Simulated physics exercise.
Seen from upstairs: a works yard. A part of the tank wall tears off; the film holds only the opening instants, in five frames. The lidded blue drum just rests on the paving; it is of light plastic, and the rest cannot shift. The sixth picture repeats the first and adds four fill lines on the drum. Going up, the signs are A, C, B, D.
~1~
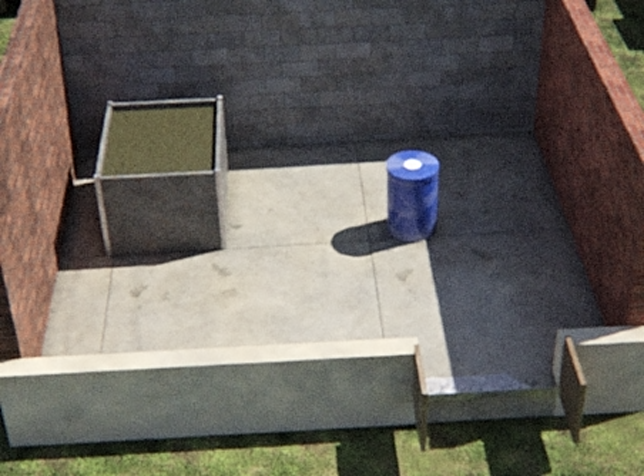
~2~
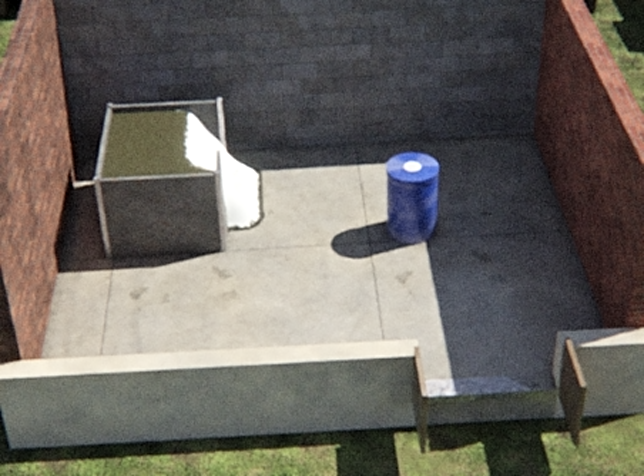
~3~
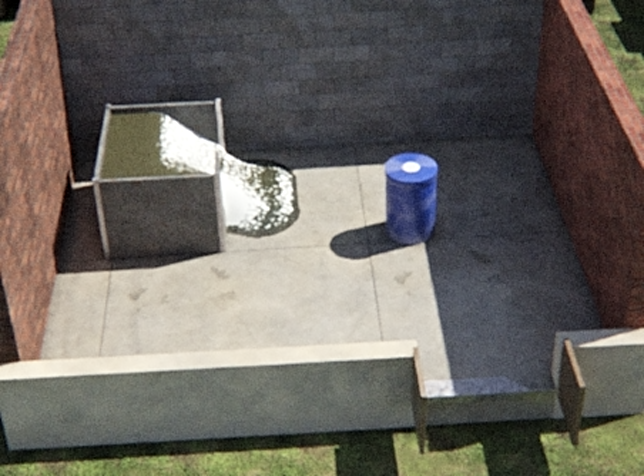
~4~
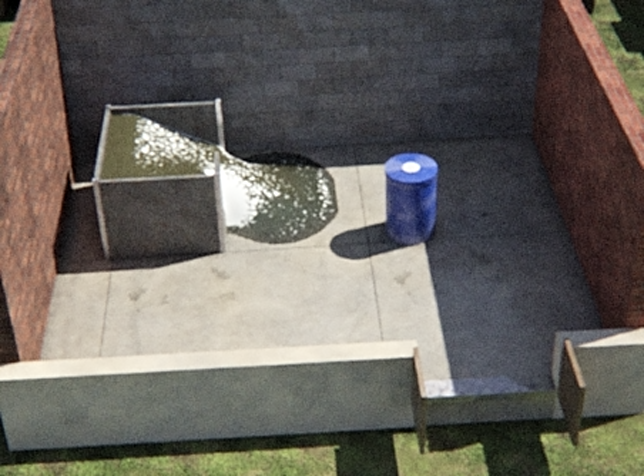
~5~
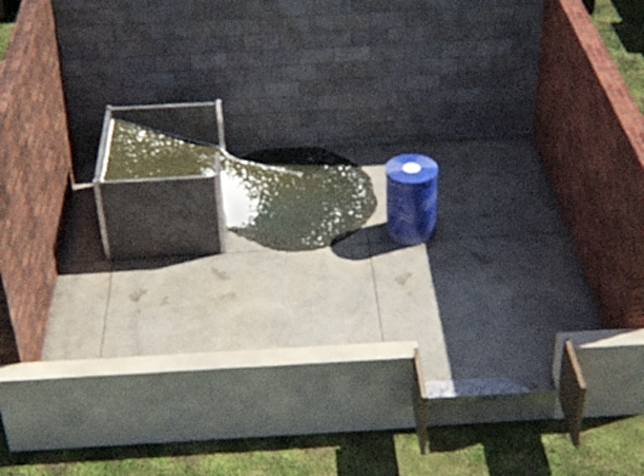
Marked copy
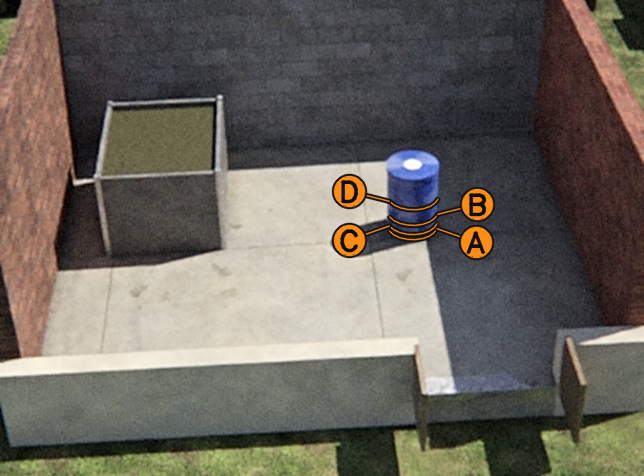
Murky water burst out of the right side of a full square tank in a walled yard, then spread across the concrete in a widening pool towards the blue drum, which stayed still.
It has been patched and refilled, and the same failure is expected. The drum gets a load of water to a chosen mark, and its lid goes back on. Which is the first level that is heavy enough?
The answer is line D.
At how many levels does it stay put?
One.
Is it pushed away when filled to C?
Yes.
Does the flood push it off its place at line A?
Yes, it does.
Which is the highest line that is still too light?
Line B.
In orange, A at (415, 239); B at (415, 225); C at (415, 234); D at (415, 209); from the bottom up A, C, B, D.
If A is chosen, it is washed out through the gate.
If B is chosen, it is pushed about its own width away.
If C is chosen, it is washed out through the gate.
If D is chosen, it does not move.
